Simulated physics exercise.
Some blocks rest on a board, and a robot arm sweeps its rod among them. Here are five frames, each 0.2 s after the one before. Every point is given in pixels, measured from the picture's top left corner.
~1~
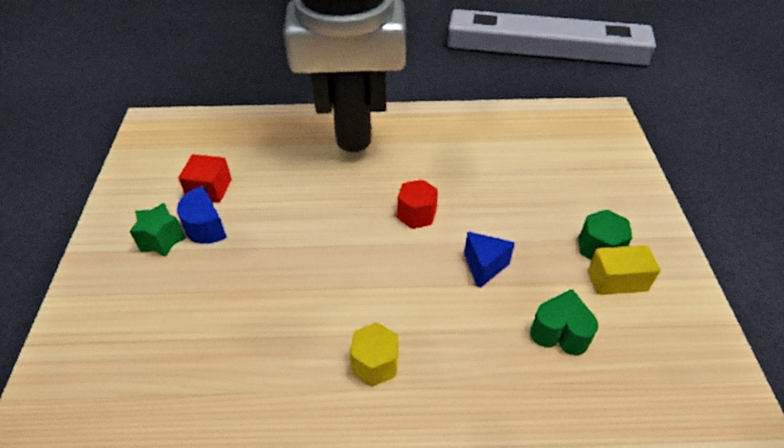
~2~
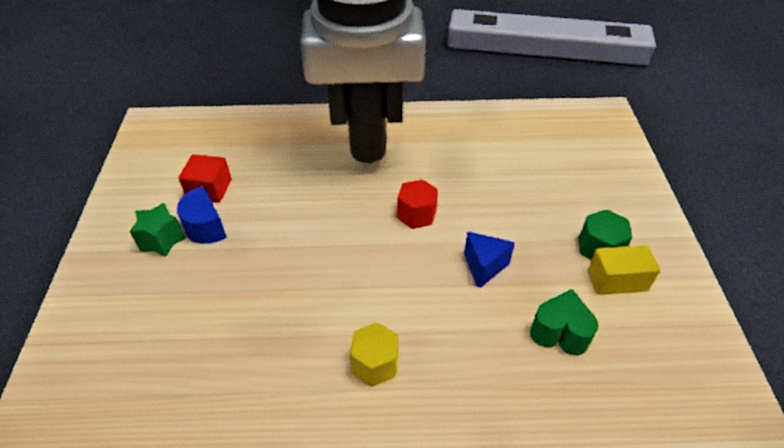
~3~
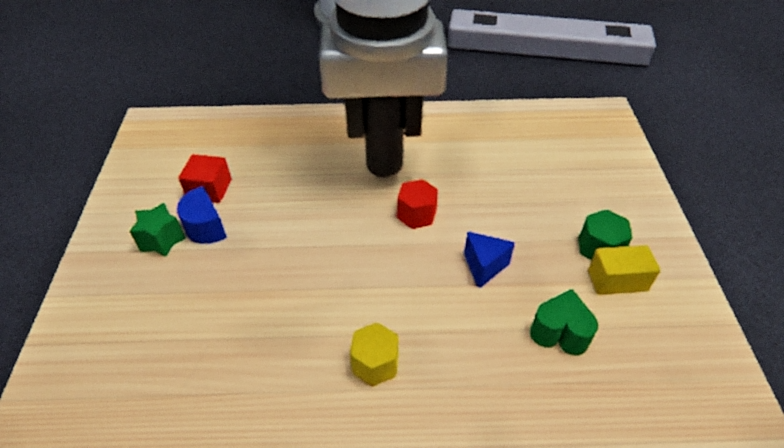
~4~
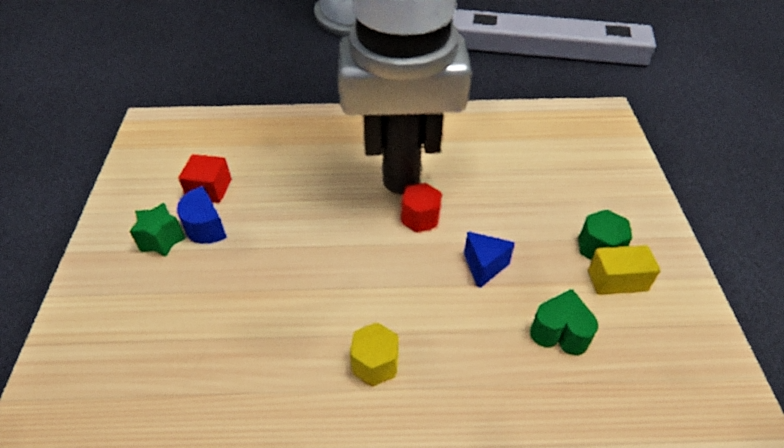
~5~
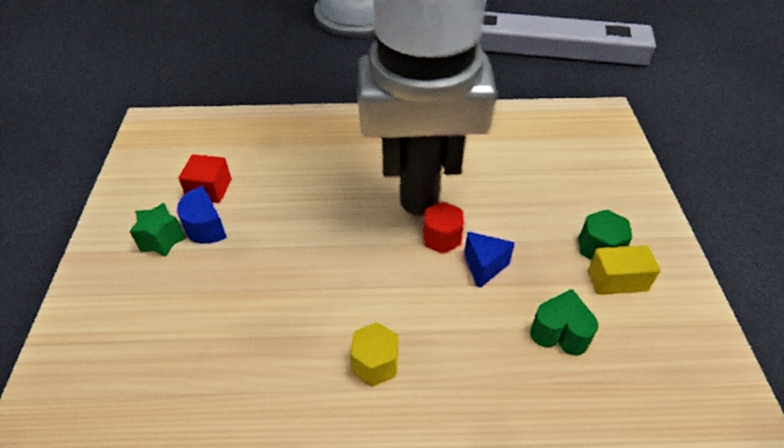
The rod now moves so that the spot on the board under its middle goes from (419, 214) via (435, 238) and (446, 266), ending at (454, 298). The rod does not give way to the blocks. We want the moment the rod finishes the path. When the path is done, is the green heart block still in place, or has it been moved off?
By the time the path is finished, it has hardly shifted at all.
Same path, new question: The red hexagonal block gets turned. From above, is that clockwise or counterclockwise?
It turns round anticlockwise.
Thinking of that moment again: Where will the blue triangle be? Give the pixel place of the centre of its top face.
It will likely be found at (541, 272).
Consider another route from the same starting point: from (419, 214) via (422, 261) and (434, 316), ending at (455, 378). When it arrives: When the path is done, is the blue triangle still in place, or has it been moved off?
Gets moved.
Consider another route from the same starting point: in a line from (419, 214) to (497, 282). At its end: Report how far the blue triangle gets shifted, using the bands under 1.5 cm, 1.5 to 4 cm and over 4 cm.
My prediction: Over 4 cm.
The first path, step by step. One third of the way, rod (437, 227); red hexagonal block (472, 238), turned 30° anticlockwise; blue triangle (510, 261), turned 15° clockwise.
Two thirds of the way, rod (448, 256); red hexagonal block (493, 258), turned 70° anticlockwise; blue triangle (531, 270), turned 40° clockwise.
At the end, rod (455, 286); red hexagonal block (500, 271), turned 125° anticlockwise; blue triangle (541, 272), turned 30° clockwise; green heart block unmoved.
